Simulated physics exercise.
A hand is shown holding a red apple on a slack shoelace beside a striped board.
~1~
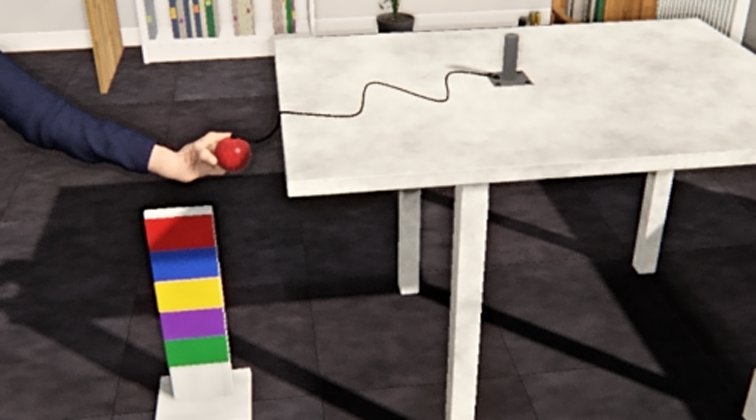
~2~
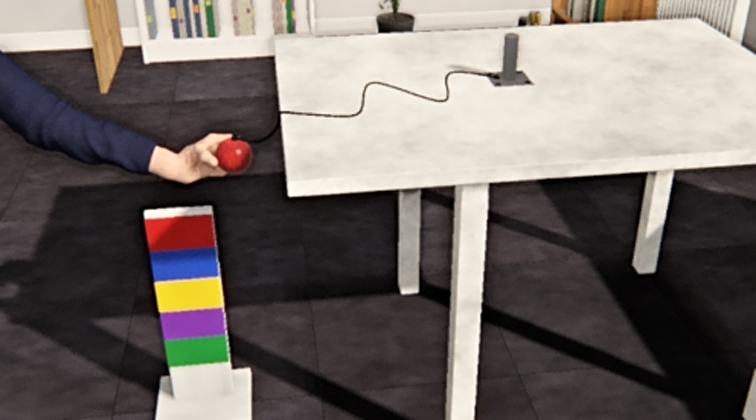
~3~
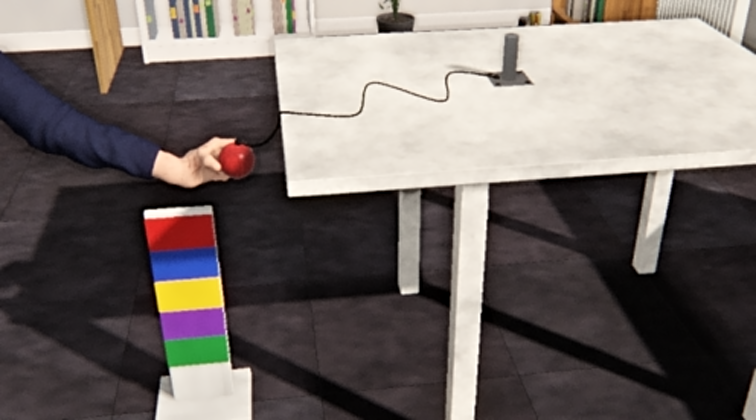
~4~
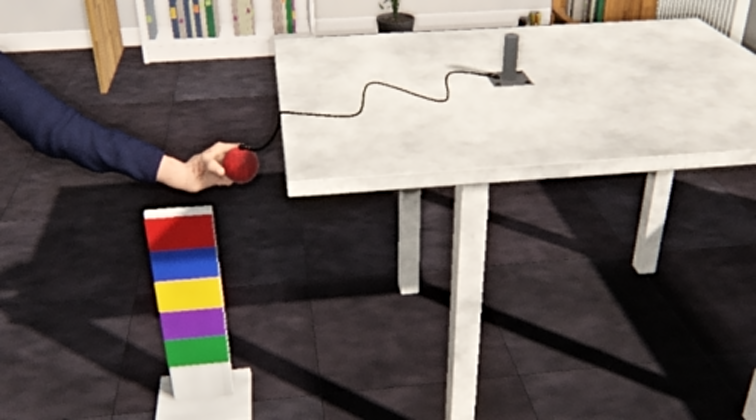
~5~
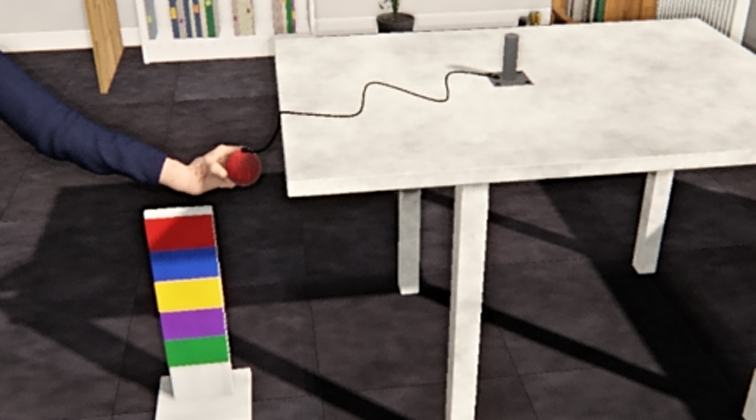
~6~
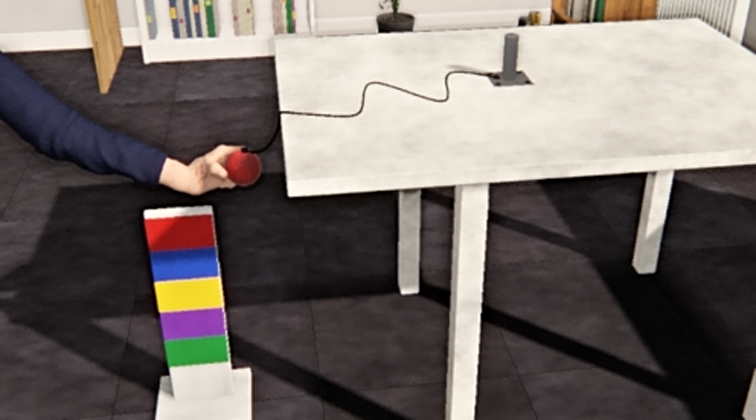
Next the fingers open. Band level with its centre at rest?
Purple.
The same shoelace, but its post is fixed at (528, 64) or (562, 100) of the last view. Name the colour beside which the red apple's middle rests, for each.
It comes out yellow the first time and yellow the second time.
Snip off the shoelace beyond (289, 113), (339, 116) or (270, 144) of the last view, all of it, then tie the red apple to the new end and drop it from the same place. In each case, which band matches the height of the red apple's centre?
Per try - 1: Blue; 2: Red; 3: Yellow.
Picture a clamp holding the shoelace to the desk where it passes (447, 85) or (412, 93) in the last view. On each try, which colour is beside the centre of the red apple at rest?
Results, in sequence: Yellow / blue.
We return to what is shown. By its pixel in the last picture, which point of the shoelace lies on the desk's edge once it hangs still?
It sits at about (367, 86).
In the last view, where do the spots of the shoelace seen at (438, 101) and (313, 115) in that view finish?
The first ends at (370, 96) and the second at (290, 218).
Early on, apple near (276, 299); level with yellow.
Midway, apple near (306, 301); level with purple.
Finally, apple near (297, 308); level with purple. At purple.
